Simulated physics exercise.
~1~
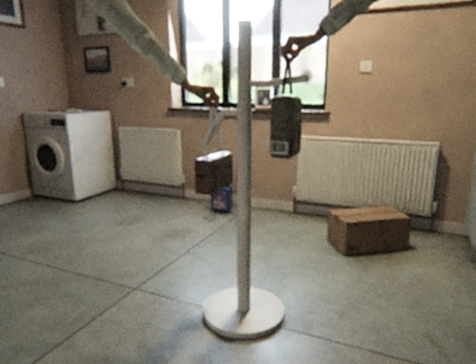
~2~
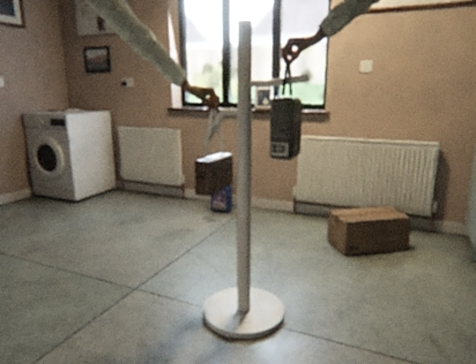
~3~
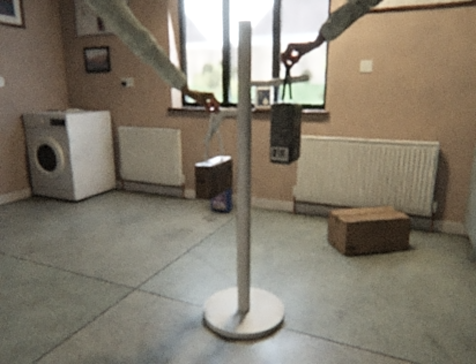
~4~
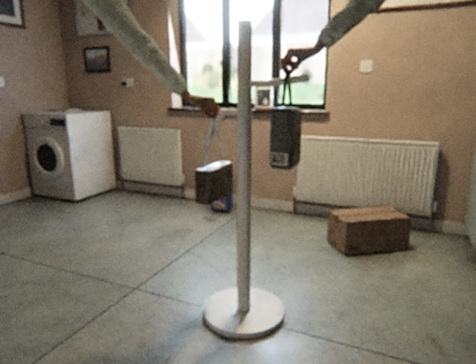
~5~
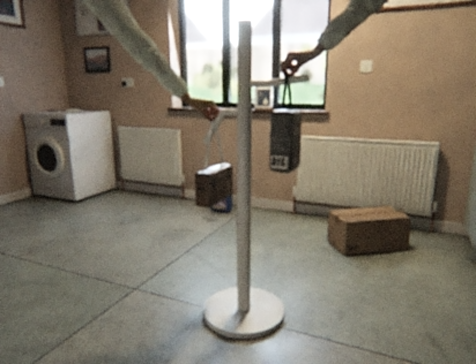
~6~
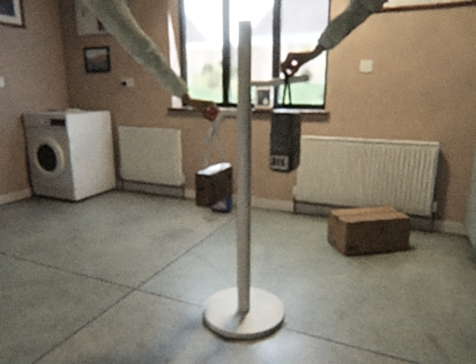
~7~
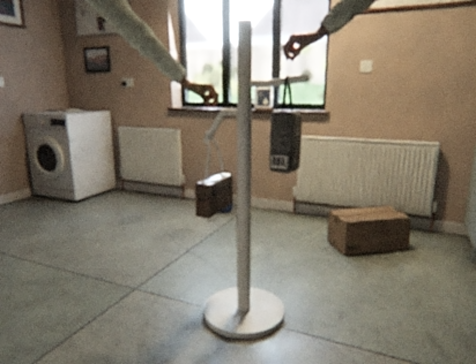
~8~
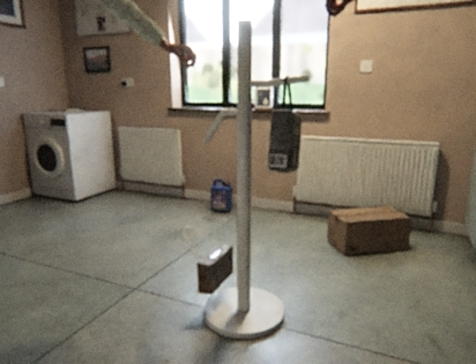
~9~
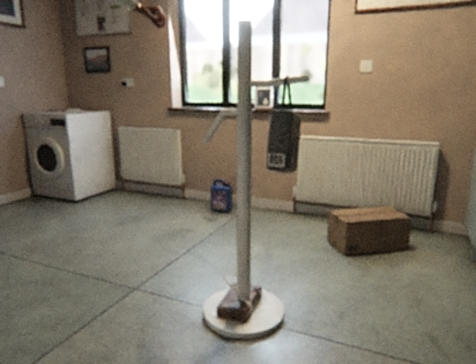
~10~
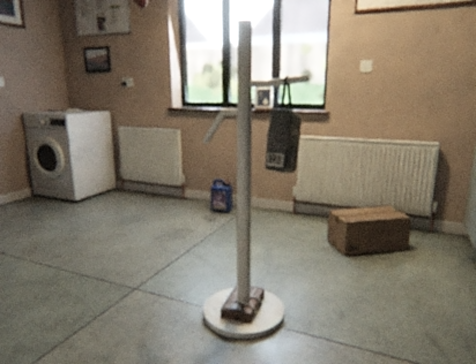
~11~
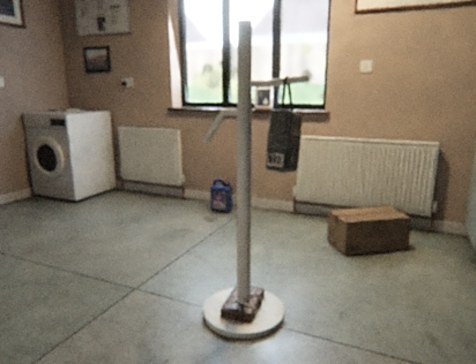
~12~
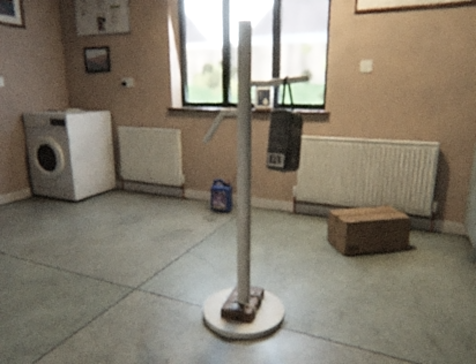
In a room with a washing machine, radiators and a cardboard box on the floor, a white post with two pegs stands on a round base. Two hands reach in from above, holding a brown case by its loop on the left and a grey sack on the right. They lower both slightly at the pegs, pause, then let go and draw back. The brown case drops from the left side and lands on its side on the base of the post. The grey sack stays hanging from the right peg, leaning a little, as everything settles.
